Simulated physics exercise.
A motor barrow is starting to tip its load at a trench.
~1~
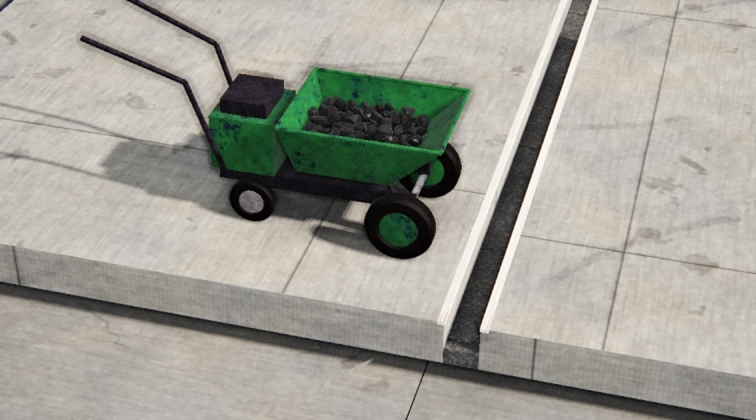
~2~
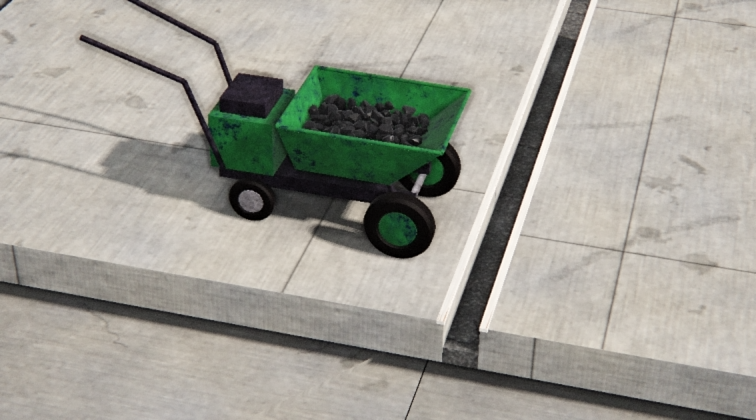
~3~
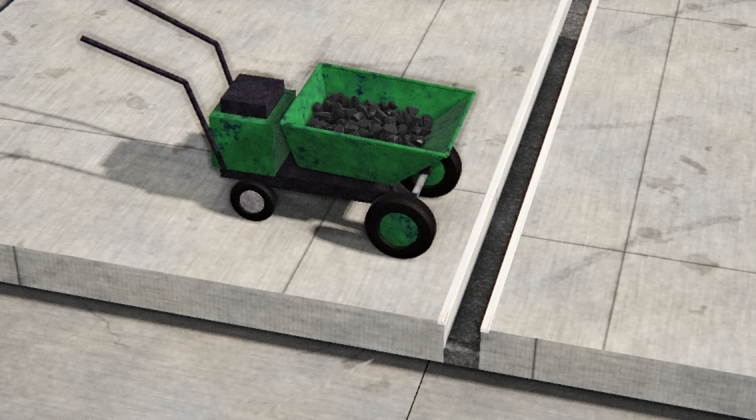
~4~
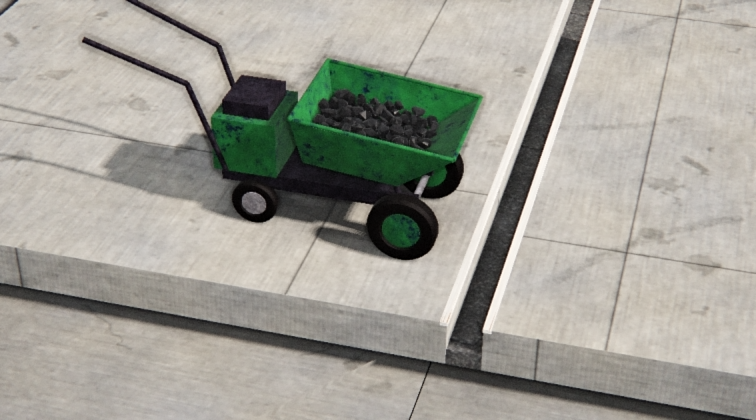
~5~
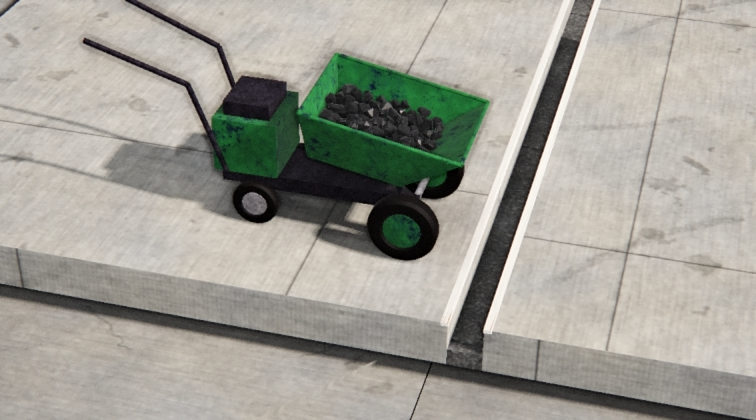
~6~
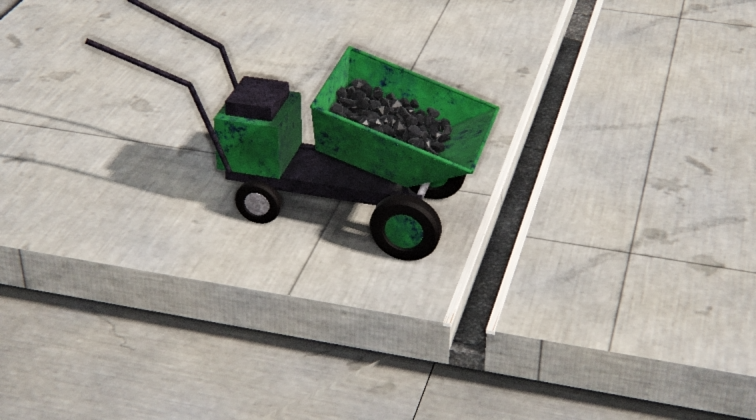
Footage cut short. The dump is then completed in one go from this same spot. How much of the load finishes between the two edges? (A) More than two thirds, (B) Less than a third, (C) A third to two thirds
Option B: Less than a third.
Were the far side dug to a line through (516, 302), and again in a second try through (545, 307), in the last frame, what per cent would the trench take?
About 30 %, then 80 %.
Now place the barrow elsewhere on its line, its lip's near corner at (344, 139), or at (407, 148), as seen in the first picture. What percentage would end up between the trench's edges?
In order: 50 % and 60 %.
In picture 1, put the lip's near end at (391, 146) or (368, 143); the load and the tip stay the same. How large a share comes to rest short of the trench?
10 % and 30 %, in that order.
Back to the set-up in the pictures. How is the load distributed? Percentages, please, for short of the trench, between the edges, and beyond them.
Estimates - short: 0 in a hundred, between: 5 in a hundred, beyond: 95 in a hundred.
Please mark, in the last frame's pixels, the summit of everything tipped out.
Summit in the final view: Around (554, 227).
Just after the last frame, skip tipped steeply; every one in the skip.
A moment on, skip tipped right over; almost all in the skip; about a tenth beyond it.
Further on, skip tipped right over; about a tenth in the skip; the larger part beyond it.
When it is over, skip tipped right over; just a few in the skip; just a few in or heaped over the trench; almost all beyond it.
